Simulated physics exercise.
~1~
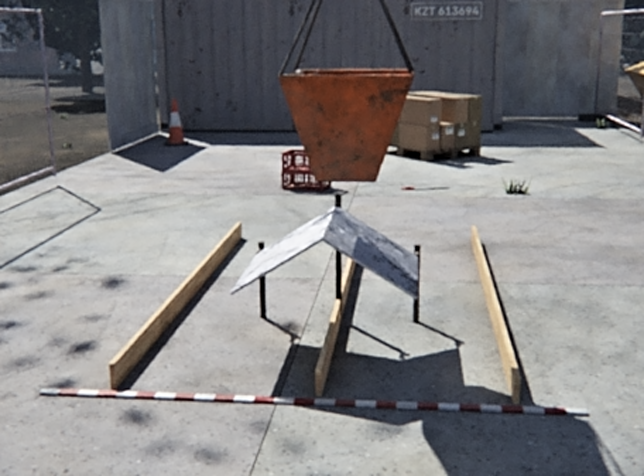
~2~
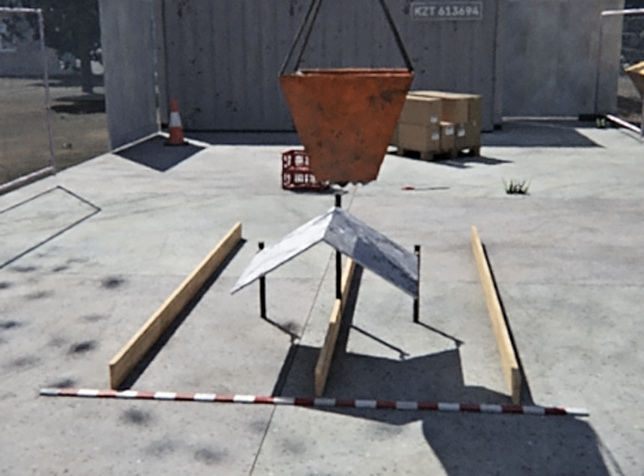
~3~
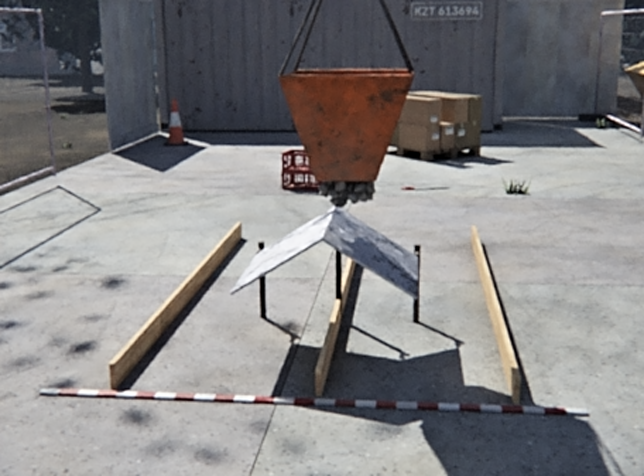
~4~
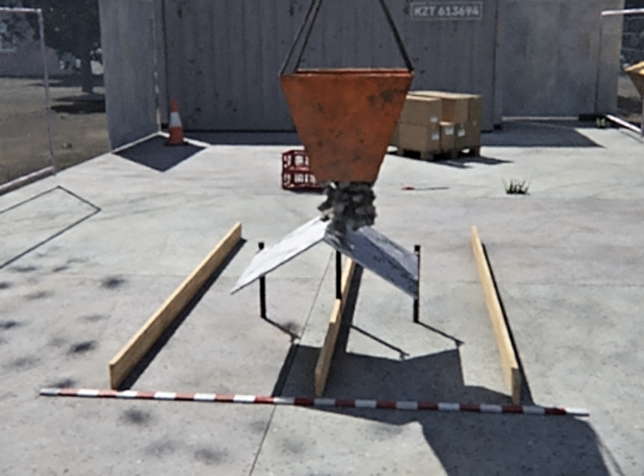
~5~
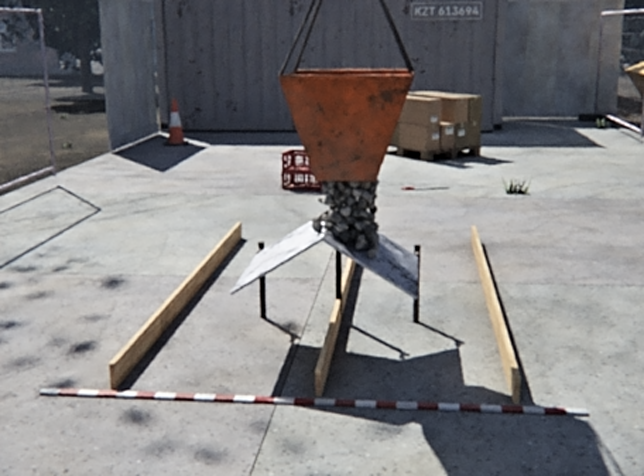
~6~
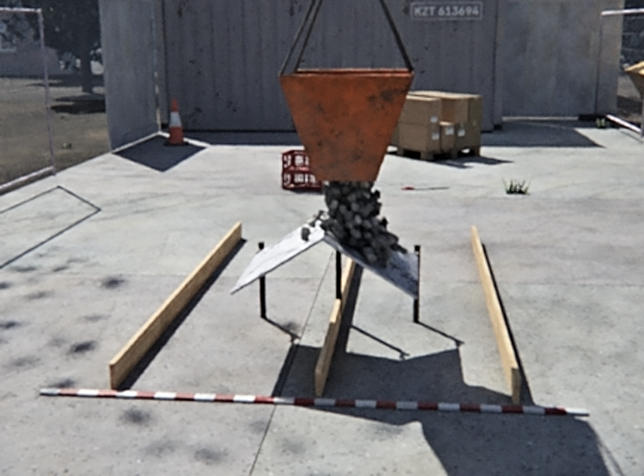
An orange hopper hangs still on dark straps above a pale ridged sheet on thin black posts, seen from a fixed, slightly raised view across a sunlit concrete yard. Three wooden planks and a red-and-white staff lie on the ground, with boxes, a red crate, a traffic cone and a grey container behind. Grey lumps pour from the hopper's bottom onto the ridge, then spread down the right slope.
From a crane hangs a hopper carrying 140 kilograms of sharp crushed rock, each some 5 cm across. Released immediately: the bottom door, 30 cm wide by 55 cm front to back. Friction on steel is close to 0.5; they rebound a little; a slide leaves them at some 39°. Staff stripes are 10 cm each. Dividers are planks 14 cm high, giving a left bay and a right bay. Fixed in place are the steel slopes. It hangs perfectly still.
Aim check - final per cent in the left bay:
13 percent.
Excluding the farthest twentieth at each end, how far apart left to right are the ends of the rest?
Horizontal spread approx 190 cm.
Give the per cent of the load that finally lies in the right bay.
Close to 85 %.
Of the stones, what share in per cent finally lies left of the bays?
I'd say close to 0 per cent of the load ends there.
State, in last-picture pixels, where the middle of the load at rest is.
Middle at rest: Roughly (460, 344).
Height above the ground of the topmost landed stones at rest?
24 cm.
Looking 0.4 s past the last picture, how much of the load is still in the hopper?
Roughly 0 percent is held.
Then, 0.4 s after the last picture, 1 % in the hopper, 70 % on the steel, 1 % falling or lying in the left bay, 28 % falling or lying in the right bay; the stones farthest right are at (498, 351).
Then, 0.8 s after the last picture, 0 % in the hopper, 21 % on the steel, 9 % falling or lying in the left bay, 69 % falling or lying in the right bay, 2 % falling or lying right of the bays; the stones farthest right are at (549, 344).
Then, 1.4 s after the last picture, 0 % in the hopper, 13 % falling or lying in the left bay, 84 % falling or lying in the right bay, 3 % falling or lying right of the bays; the stones farthest right are at (588, 354).
Then, 2.3 s after the last picture, 0 % in the hopper, 13 % falling or lying in the left bay, 84 % falling or lying in the right bay, 3 % falling or lying right of the bays; the stones farthest right are at (588, 354).
Then, 4.2 s after the last picture, 0 % in the hopper, 13 % in the left bay, 84 % in the right bay, 3 % right of the bays; the stones farthest right are at (588, 354).
